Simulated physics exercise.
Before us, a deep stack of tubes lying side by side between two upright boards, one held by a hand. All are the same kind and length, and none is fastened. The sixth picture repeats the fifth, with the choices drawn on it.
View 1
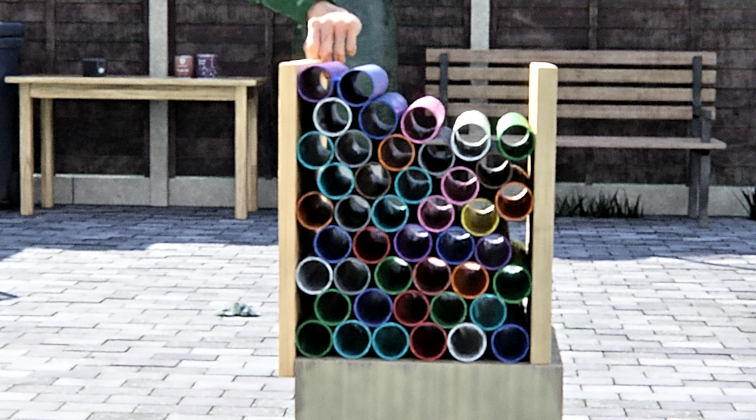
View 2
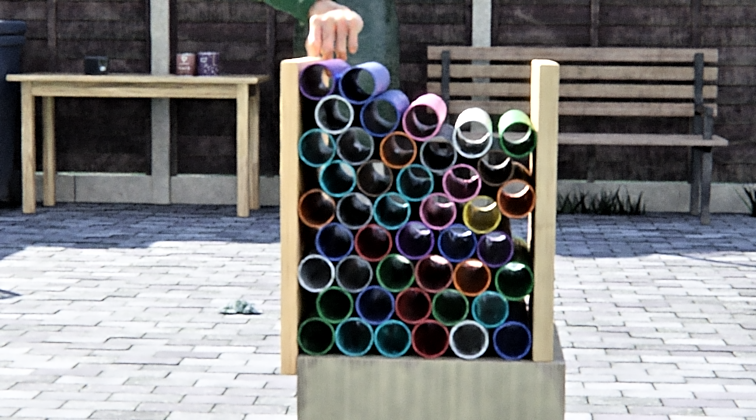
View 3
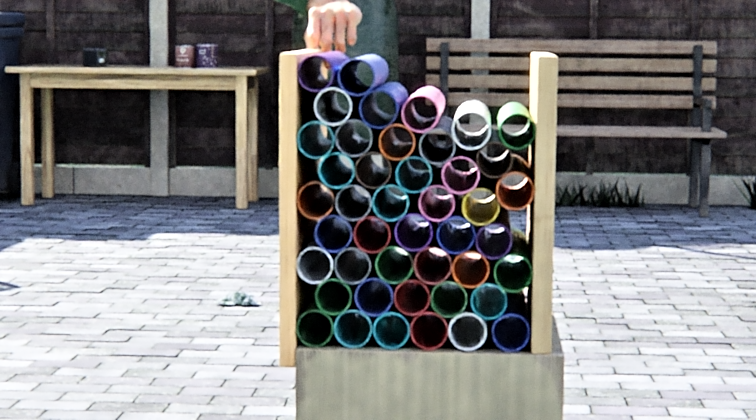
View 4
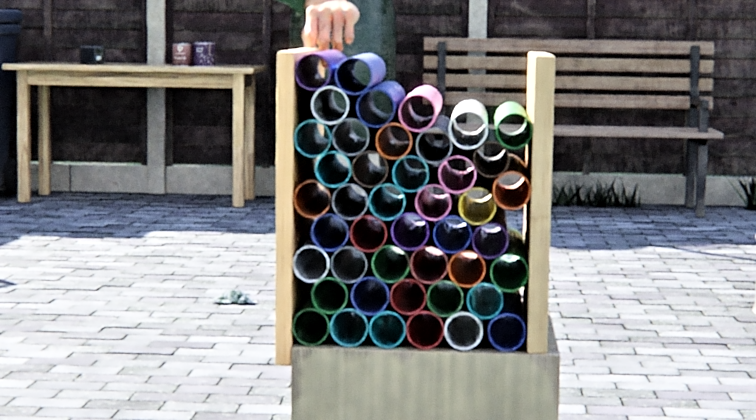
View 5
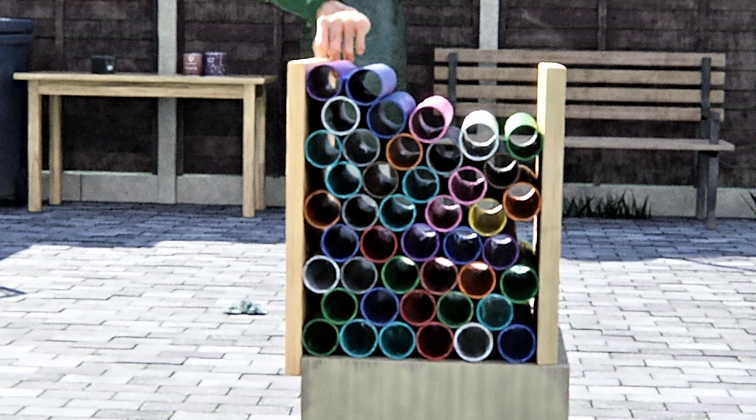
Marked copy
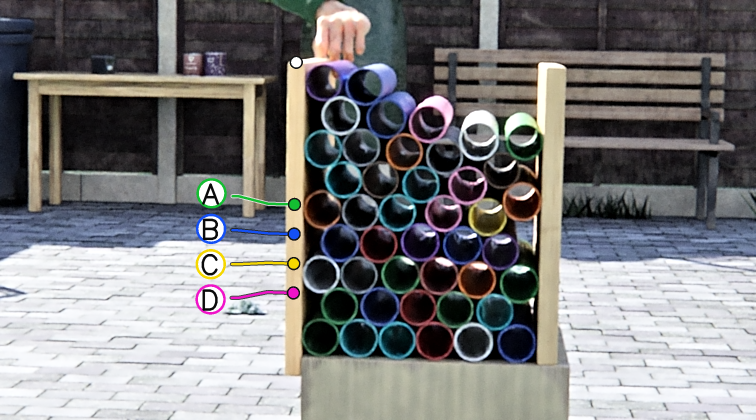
A hand rested on top of the left wooden board beside a stack of colourful tubes lying between two upright boards, and nothing moved apart from the whole view shaking slightly.
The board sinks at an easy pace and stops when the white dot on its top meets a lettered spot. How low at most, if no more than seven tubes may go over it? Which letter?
No lower than B.
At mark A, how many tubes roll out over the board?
With A, four.
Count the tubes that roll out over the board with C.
At C the number is eight.
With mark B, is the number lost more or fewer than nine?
At B, fewer than nine.
On the marked copy, A at (295, 205); B at (294, 234); C at (294, 263); D at (294, 293); the white dot at (296, 63).
Following B. Soon after the start, top of the board (304, 136).
Later, top of the board (303, 217).
In the end, top of the board (303, 233), about four out over the board.
As for the rest, A about four out over the board; C eight out over the board; D eight out over the board.
